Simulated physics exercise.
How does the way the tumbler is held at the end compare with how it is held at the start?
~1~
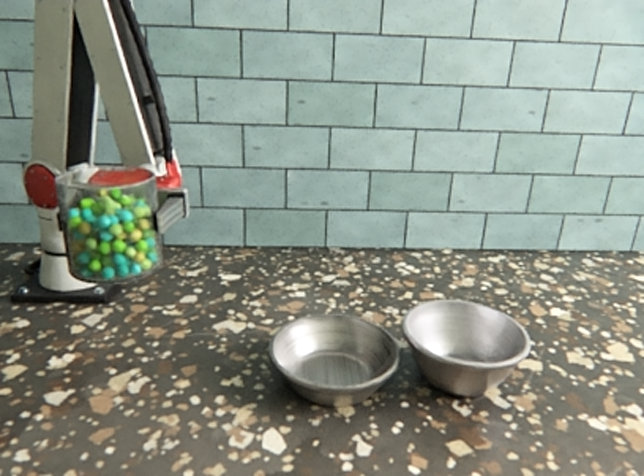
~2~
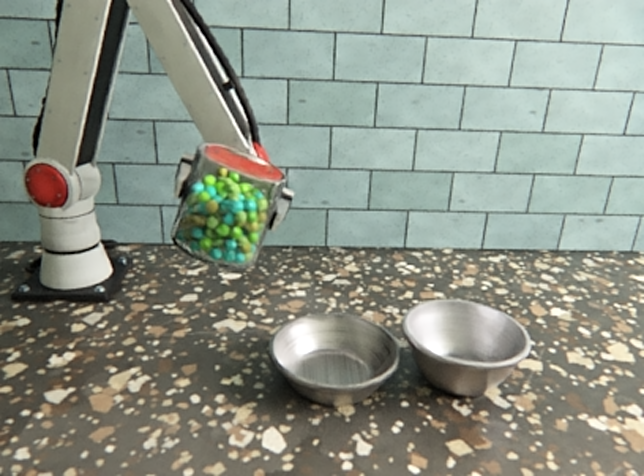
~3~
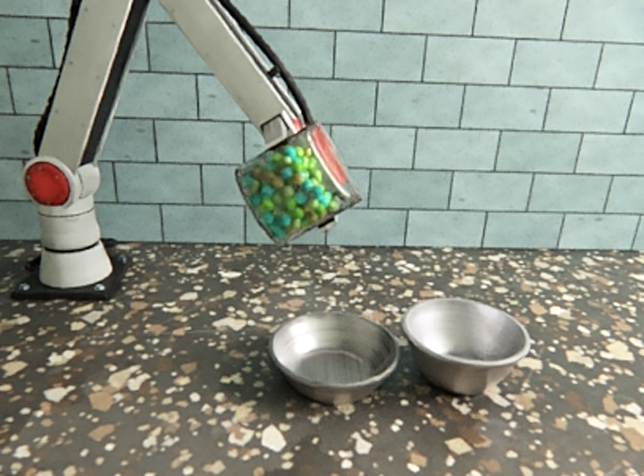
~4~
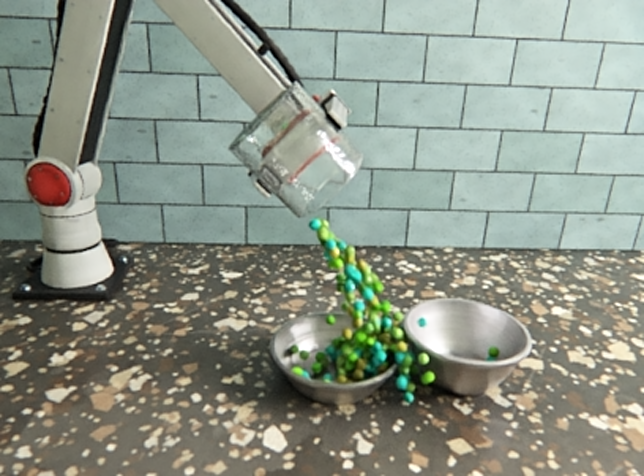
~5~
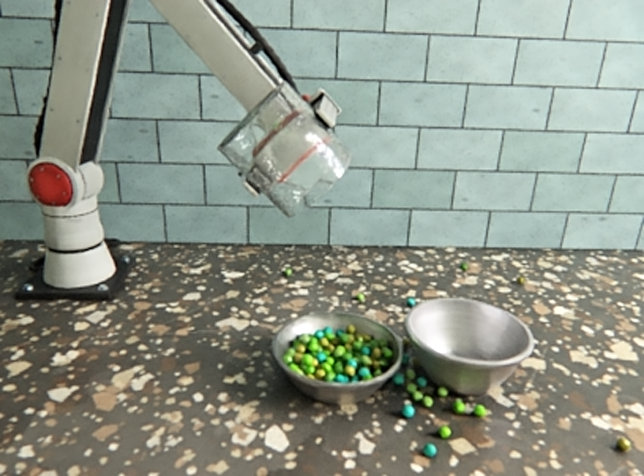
At the start the arm holds the tumbler upright, and by the end it holds it upside down.
